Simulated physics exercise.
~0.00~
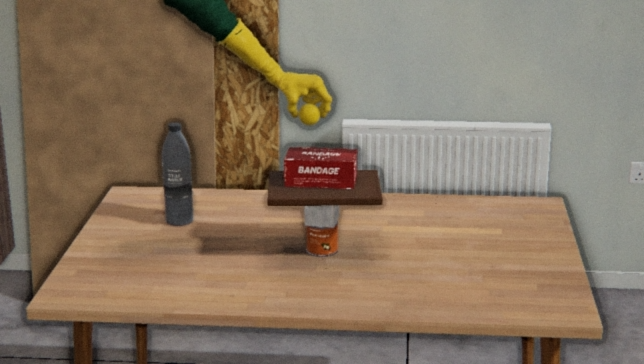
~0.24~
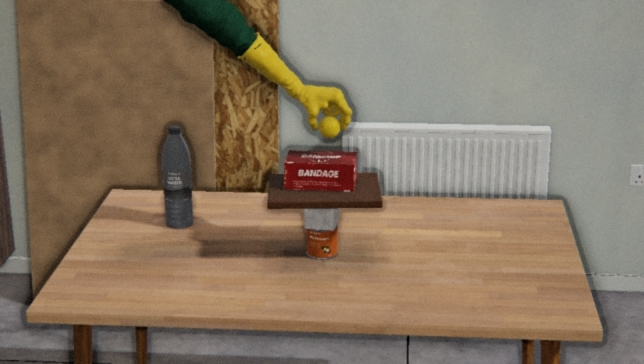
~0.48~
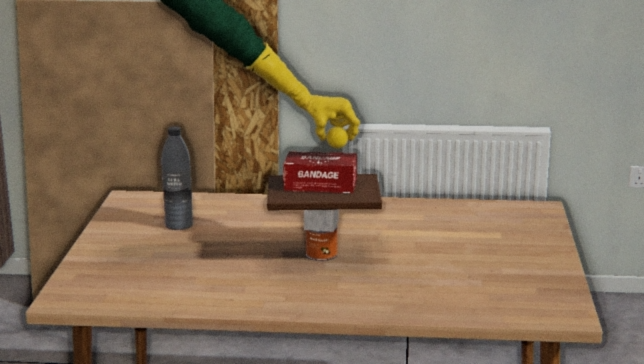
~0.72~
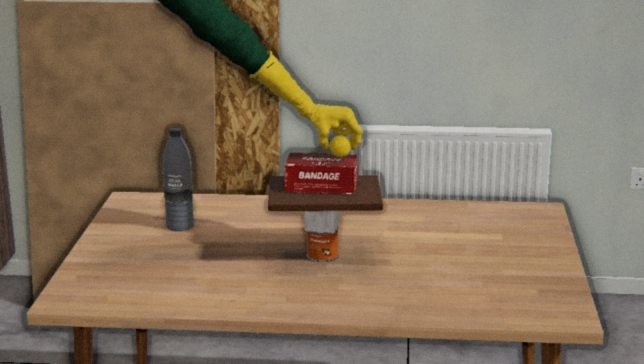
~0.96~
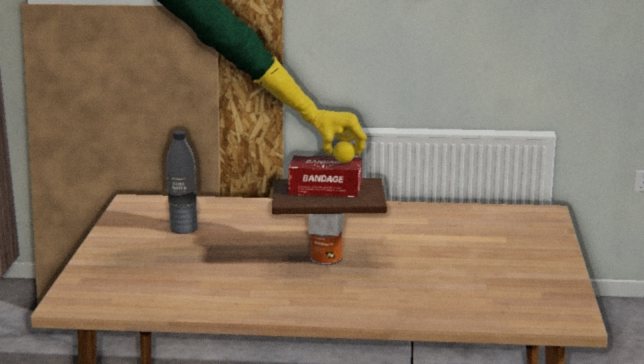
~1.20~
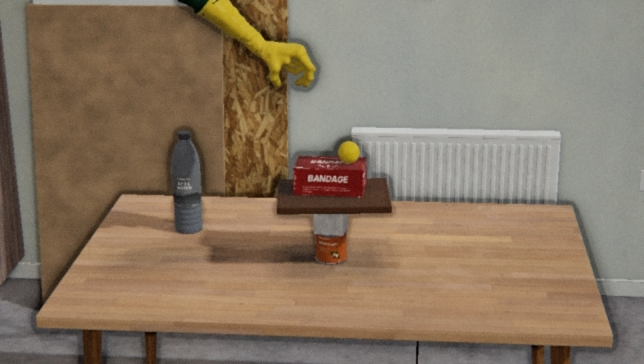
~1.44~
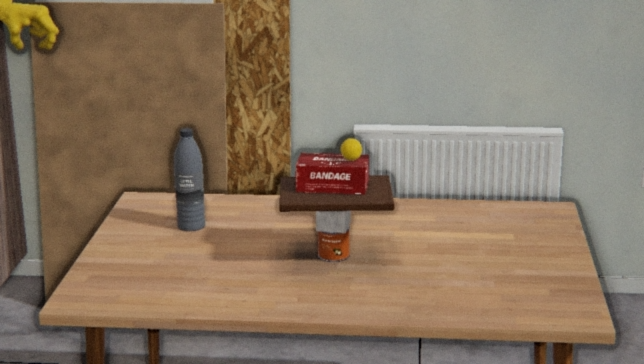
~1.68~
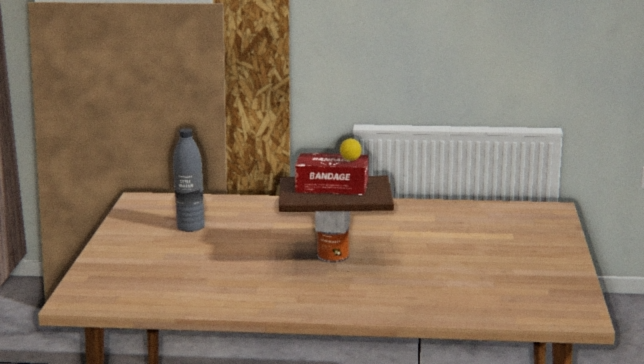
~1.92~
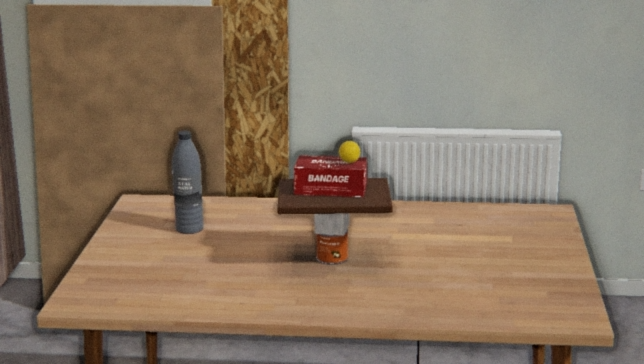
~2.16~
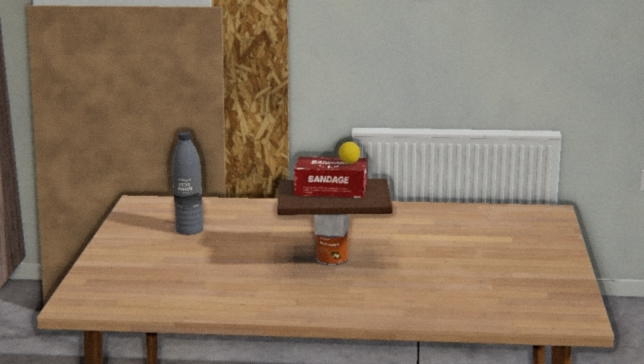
On a wooden table, a yellow-gloved hand lowering a yellow ball onto a stacked red bandage box and withdrawing, the pile staying balanced.
